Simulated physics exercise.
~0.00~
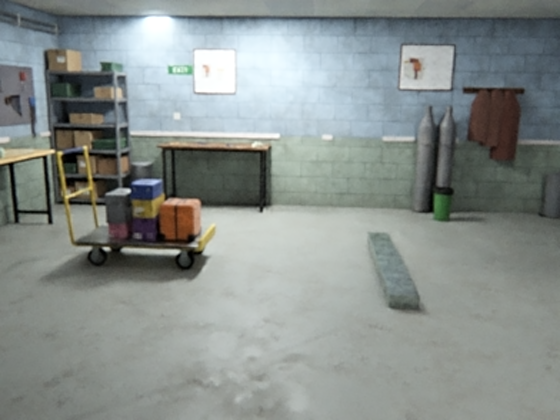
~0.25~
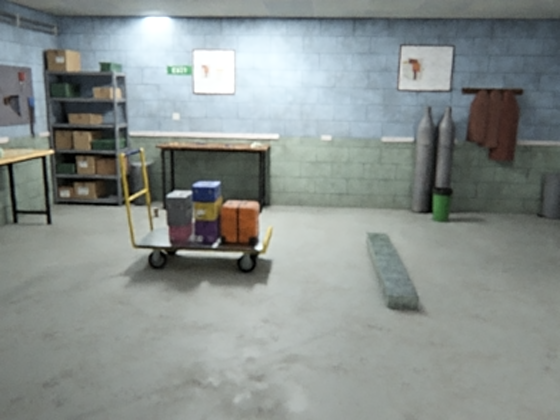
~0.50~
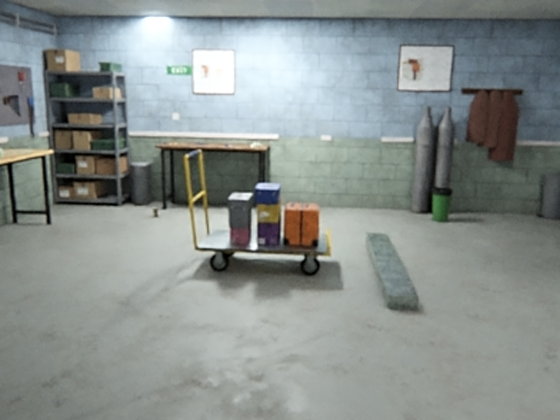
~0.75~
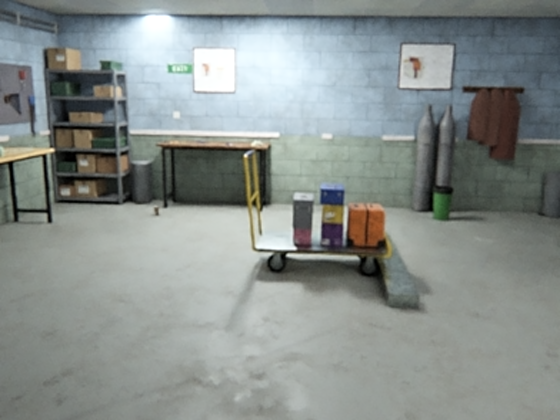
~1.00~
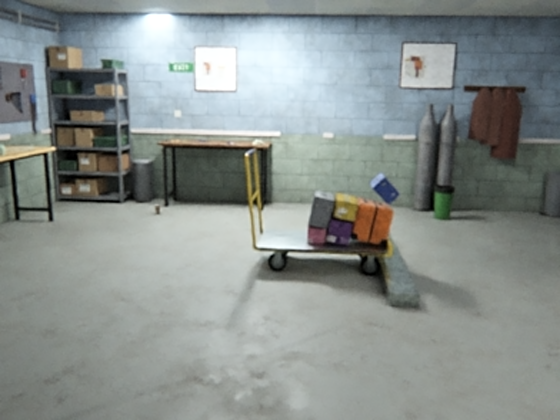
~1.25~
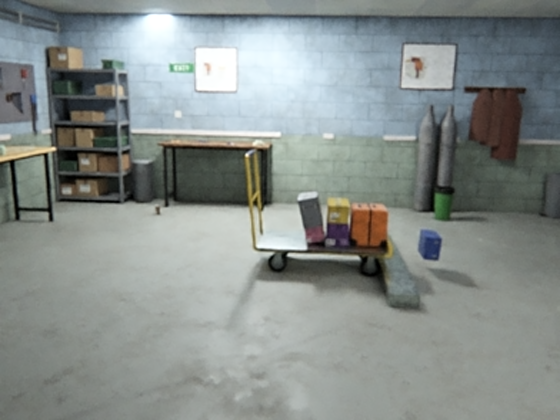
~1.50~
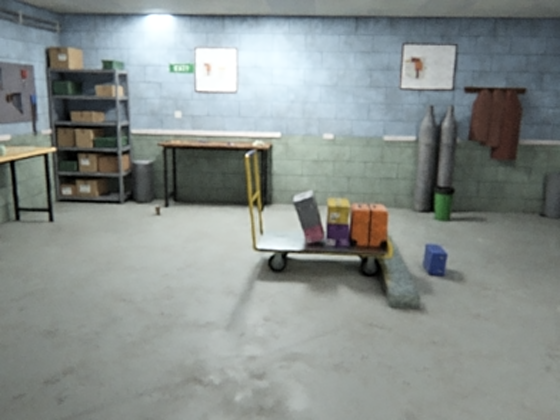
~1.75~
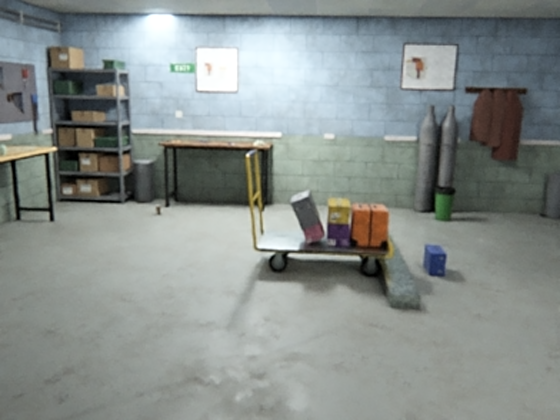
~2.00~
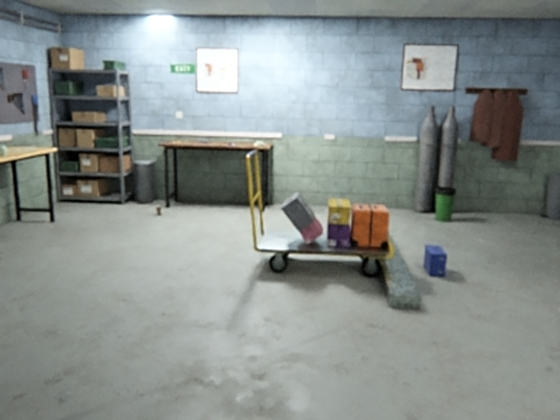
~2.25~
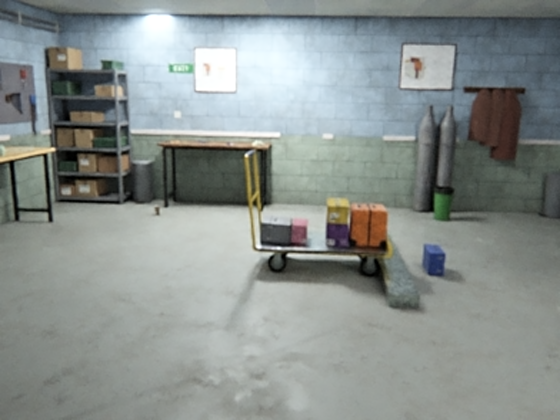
Loaded trolley rolling right and stopping against a low kerb, blue box flying off to the floor, grey box toppling on deck.
